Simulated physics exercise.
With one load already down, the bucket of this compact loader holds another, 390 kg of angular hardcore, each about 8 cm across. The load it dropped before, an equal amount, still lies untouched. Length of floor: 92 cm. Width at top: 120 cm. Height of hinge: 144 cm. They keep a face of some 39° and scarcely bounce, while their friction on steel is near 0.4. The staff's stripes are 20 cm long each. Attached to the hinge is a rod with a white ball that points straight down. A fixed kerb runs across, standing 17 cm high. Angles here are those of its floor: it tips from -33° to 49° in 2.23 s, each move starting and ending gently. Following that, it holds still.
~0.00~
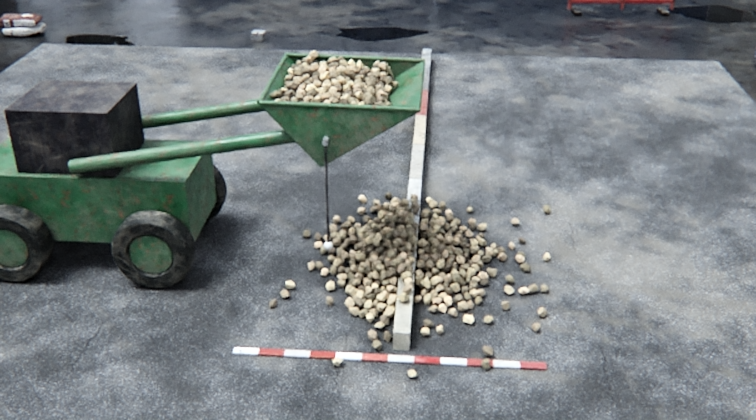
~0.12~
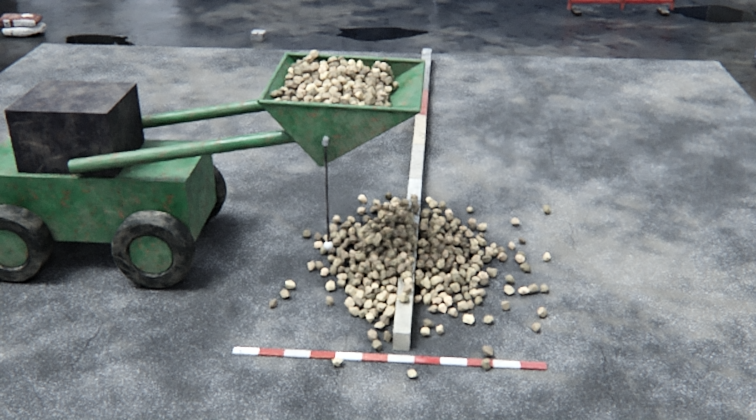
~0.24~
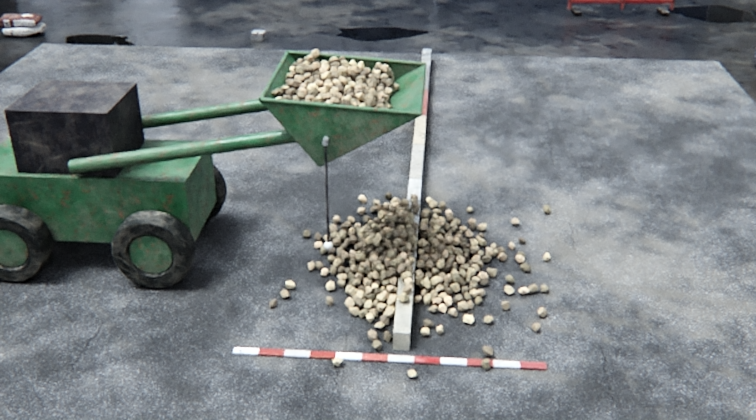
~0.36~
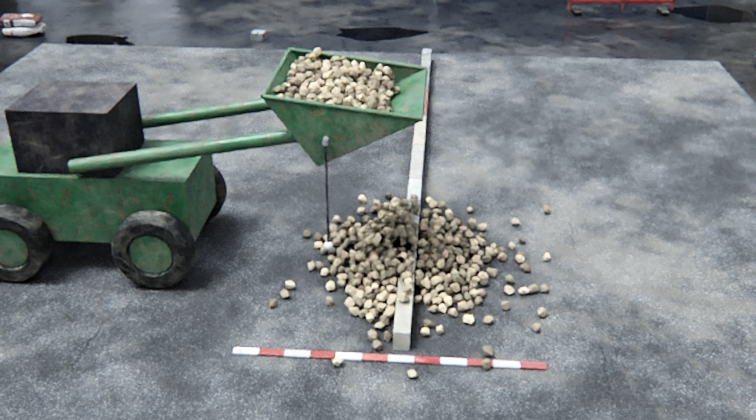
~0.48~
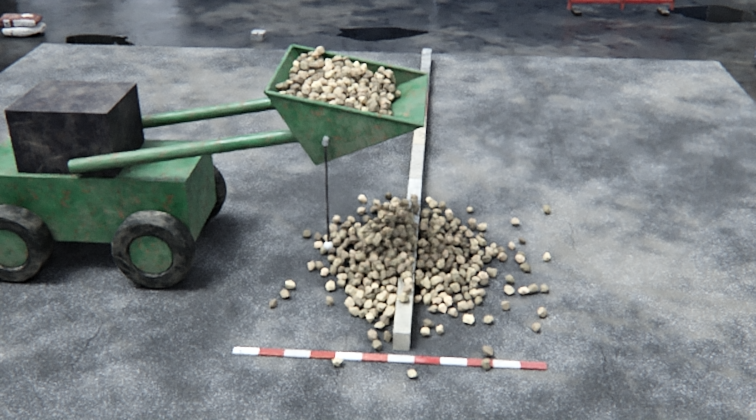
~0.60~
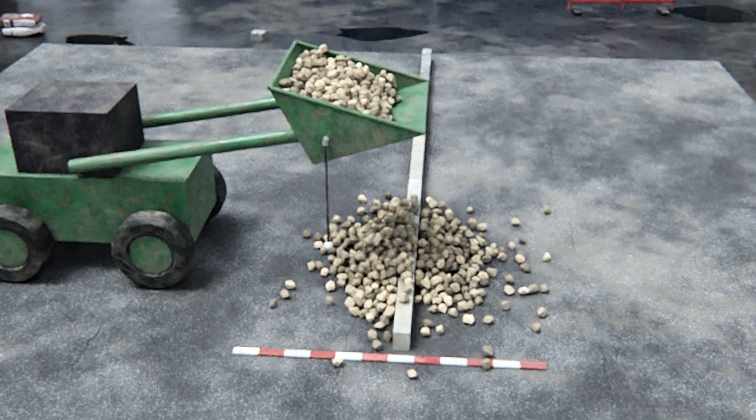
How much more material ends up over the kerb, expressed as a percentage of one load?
About 81 per cent of a load more.
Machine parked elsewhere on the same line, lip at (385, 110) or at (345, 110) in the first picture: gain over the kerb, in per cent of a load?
Roughly 35 per cent, then 0 per cent.
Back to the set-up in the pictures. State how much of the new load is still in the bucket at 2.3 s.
Around 5 per cent of the load is still inside.
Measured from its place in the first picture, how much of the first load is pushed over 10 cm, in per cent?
The answer is about 5 per cent.
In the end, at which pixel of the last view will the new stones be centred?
Their centre rests close to (442, 248).
After 1.7 s the floor is at 36°; in per cent of one load, 94 in the bucket, 69 on this side of the kerb, 38 over the kerb; the foremost stones are at (537, 271).
After 2.3 s the floor is at 49°; in per cent of one load, 5 in the bucket, 95 on this side of the kerb, 101 over the kerb; the foremost stones are at (537, 271).
After 2.7 s the floor is at 49°; in per cent of one load, 0 in the bucket, 84 on this side of the kerb, 116 over the kerb; the foremost stones are at (547, 272).
After 5.4 s the floor is at 49°; in per cent of one load, 0 in the bucket, 82 on this side of the kerb, 118 over the kerb; the foremost stones are at (548, 264). Net gain over the kerb, 81.
